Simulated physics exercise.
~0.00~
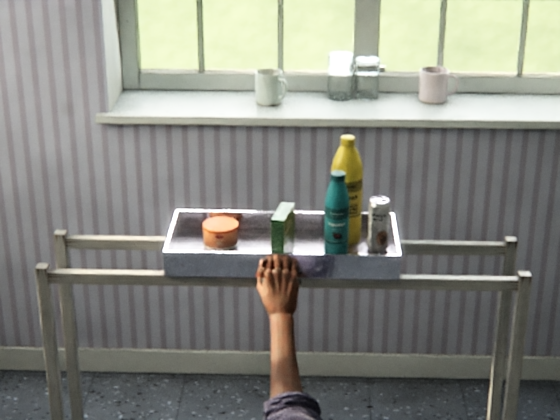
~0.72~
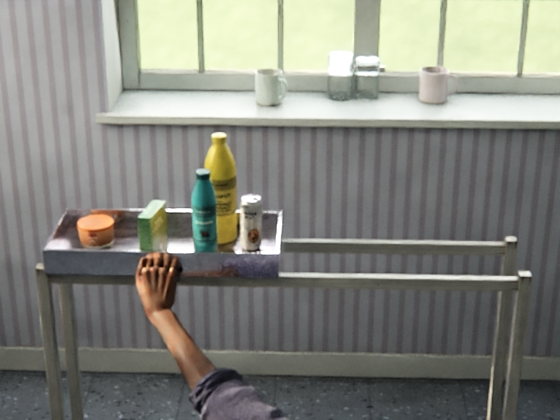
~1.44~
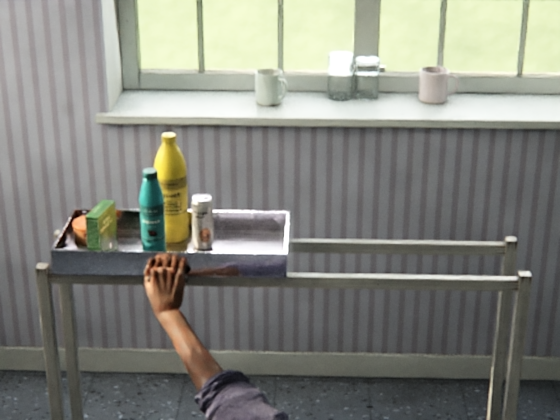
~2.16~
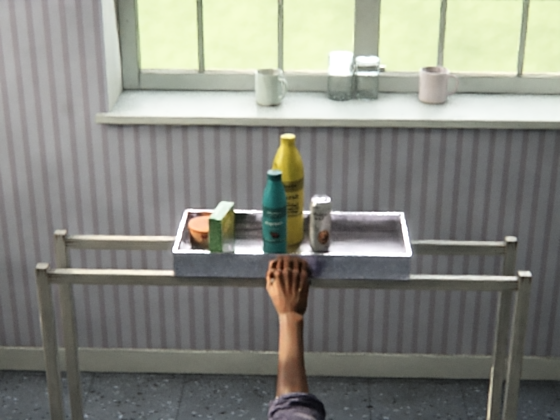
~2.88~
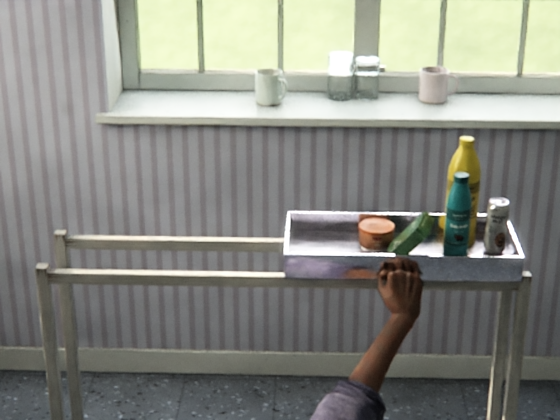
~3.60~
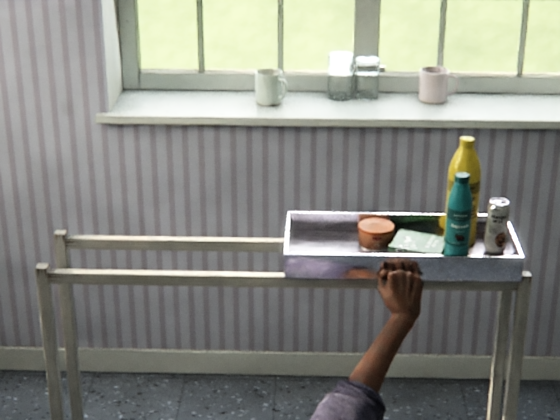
To begin with, a hand grips the front of a white tray midway along a rail frame below a window, with an orange tub, a green packet, turquoise and yellow bottles and a whitish can on it. The hand moves the tray to the left end, where the items slide left across it, all still upright. It then sends the tray back rightward to the far end. There the items slide right and the green packet tips. Finally the packet lies flat, the tub sits right of its original spot on the tray, and the bottles and can stand about where they began on it.
